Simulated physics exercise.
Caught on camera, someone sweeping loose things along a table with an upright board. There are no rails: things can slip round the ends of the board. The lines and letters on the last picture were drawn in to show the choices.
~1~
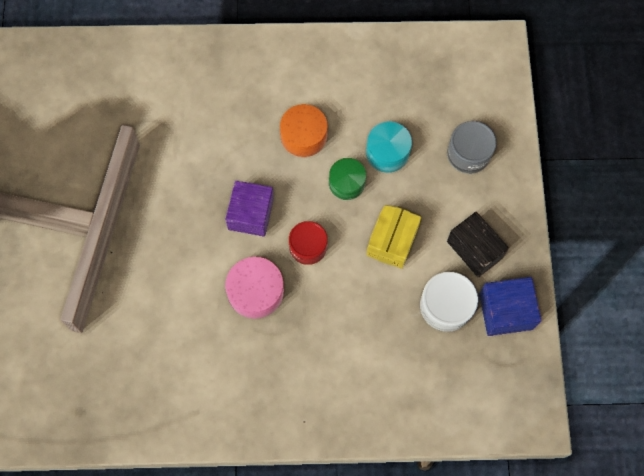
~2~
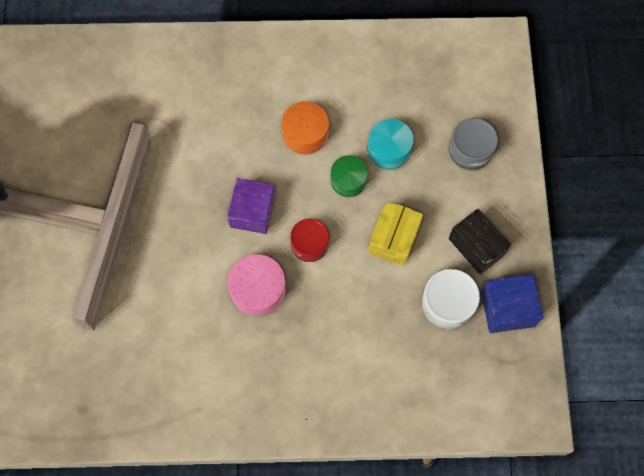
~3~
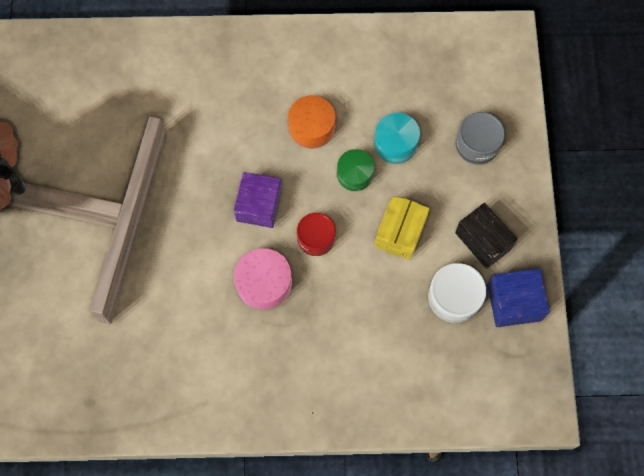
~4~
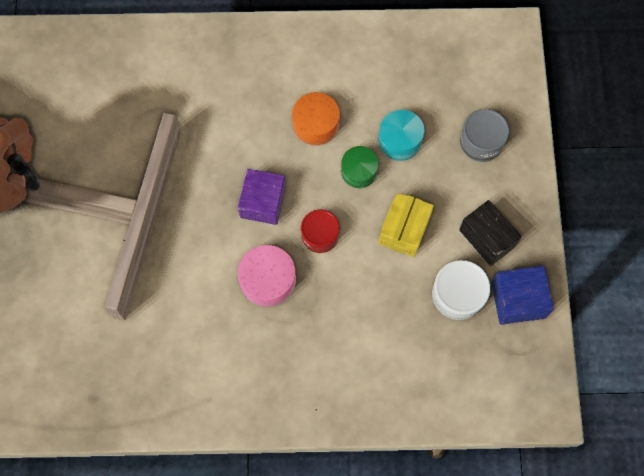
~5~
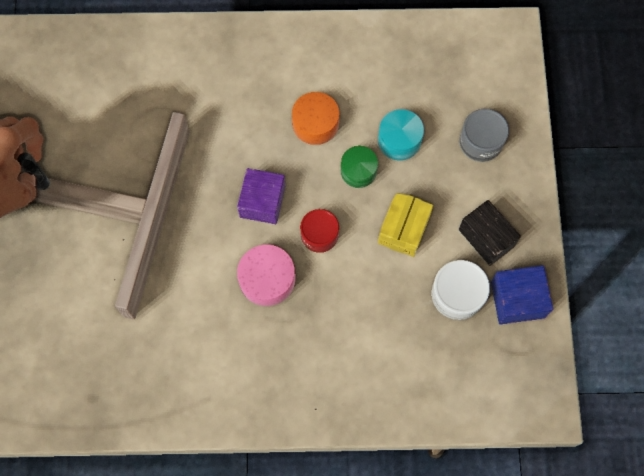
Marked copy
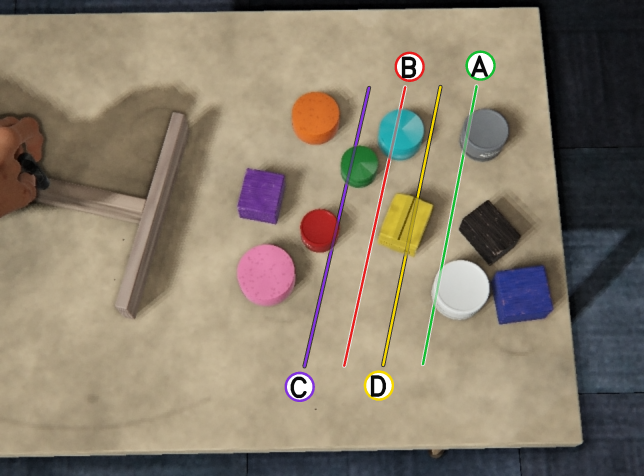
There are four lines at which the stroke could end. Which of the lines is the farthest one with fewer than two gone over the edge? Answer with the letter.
Line A.
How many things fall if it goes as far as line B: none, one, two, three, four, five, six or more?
By then, none.
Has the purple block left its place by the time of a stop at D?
Yes.
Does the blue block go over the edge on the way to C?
No.
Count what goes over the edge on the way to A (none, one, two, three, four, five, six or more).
The count is none.
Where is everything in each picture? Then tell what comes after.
The first picture shows purple block (250, 209); turquoise tin (388, 147); orange pot (304, 131).
The second picture shows board (110, 218); yellow box (395, 233).
The third picture shows board (127, 211); blue block (518, 298).
The fourth picture shows board (141, 208); grey tub (484, 136).
The fifth picture shows board (151, 207); pink pot (266, 276); red tub (320, 231); purple block (262, 197).
On the copy, A at (451, 219); B at (376, 220); C at (338, 221); D at (413, 220).
On A. First, board (259, 205); pink pot (281, 277); purple block (291, 198).
Then, board (367, 203); orange pot (357, 101); yellow box (431, 227).
Finally, board (451, 202); blue block (565, 300); black block (547, 248); none fallen.
By contrast, B is within the limit but short; C is within the limit but short; D is within the limit but short.
